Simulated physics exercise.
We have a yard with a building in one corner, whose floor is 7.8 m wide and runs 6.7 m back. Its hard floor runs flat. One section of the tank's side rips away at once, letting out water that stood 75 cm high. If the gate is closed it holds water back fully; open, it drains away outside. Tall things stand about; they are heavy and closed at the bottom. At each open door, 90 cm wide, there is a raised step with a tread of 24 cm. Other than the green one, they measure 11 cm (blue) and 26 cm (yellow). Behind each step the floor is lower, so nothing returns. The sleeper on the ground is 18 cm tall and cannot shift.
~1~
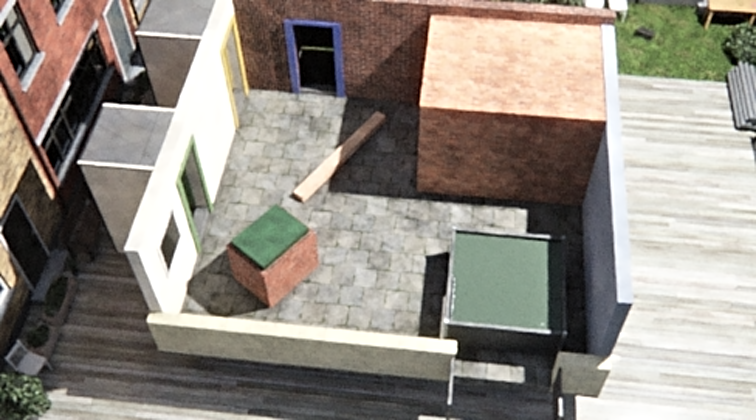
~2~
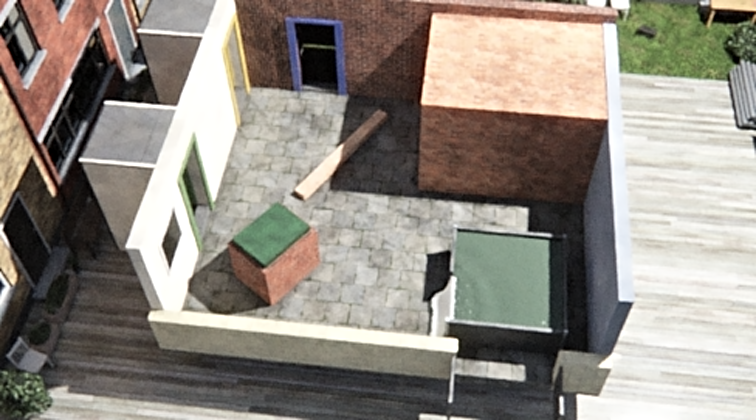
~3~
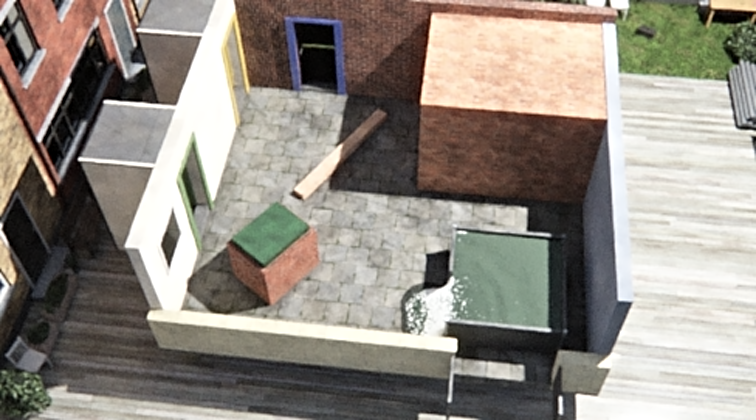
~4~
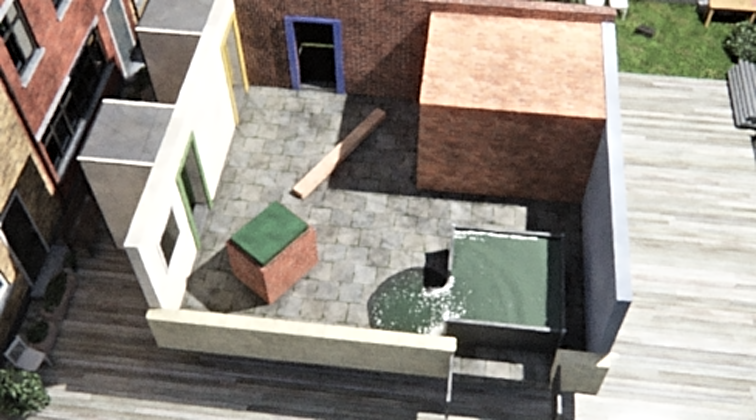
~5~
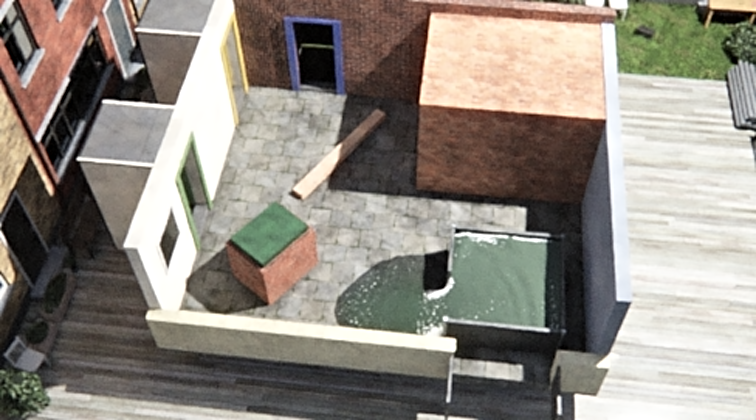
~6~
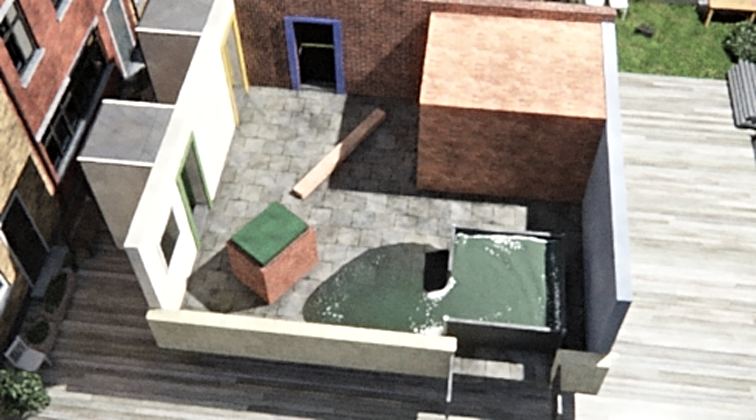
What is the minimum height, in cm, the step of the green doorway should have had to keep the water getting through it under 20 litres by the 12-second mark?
6.5 cm.
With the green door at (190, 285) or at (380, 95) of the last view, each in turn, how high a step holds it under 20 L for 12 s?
25 and 12.5 cm.
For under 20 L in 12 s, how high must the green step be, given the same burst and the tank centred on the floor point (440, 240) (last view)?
Then it needs to be around 13.0 cm high.
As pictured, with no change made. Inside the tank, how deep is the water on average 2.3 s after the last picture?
About 35 cm.
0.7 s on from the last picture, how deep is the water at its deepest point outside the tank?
44 cm.
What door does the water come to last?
I'd go with the blue door.
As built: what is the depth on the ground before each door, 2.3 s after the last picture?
Blue door 0 cm, yellow door 0 cm, green door 10 cm.
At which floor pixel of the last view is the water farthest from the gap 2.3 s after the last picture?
Lab note: Front tip approx. at (229, 148).
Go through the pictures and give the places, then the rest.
The tank at (506, 281) is whole and still, 75 cm deep; the green door at (196, 201) is dry, in the first frame.
The gap is at (450, 310), the front 0.4 m out at (432, 304); the back of the tank holds 75 cm, in the second frame.
The front is at (405, 309), 0.8 m from the gap at (449, 311); 0.9 m2 of floor is wet, 75 cm left at the back, in the third frame.
Water pours out at (448, 311) and has run 1.4 m, to (372, 315); about 8 cm deep outside, 75 cm at the back, in the fourth frame.
Water pours out at (447, 311) and has run 2.1 m, to (338, 310); about 7 cm deep outside, 73 cm at the back, in the fifth frame.
The gap is at (448, 311), the front 2.7 m out at (307, 312); the back of the tank holds 66 cm; the green door at (195, 197), 5.4 m from the gap, is still 2.9 m from the nearest water, in the sixth frame.
Then, 0.7 s after the last picture water covers 25 % of the floor, deepest (44 cm) near (440, 325); it has not reached the green door.
Then, 2.3 s after the last picture water covers 45 % of the floor, deepest (44 cm) near (182, 332); 10 cm at the green door, 0 litres in over its 22 cm step.
Then, 11.3 s after the last picture water covers 90 % of the floor, deepest (14 cm) near (224, 193); 4 cm at the green door, 0 litres in over its 22 cm step.
At the green door as built, the water peaked near 11 cm, 4.9 s after the last picture.
With a step of 5.5 cm, 31 litres would have come in within the 12 s; with 7.5 cm, 11 litres. So under 20 litres takes about 6.5 cm.
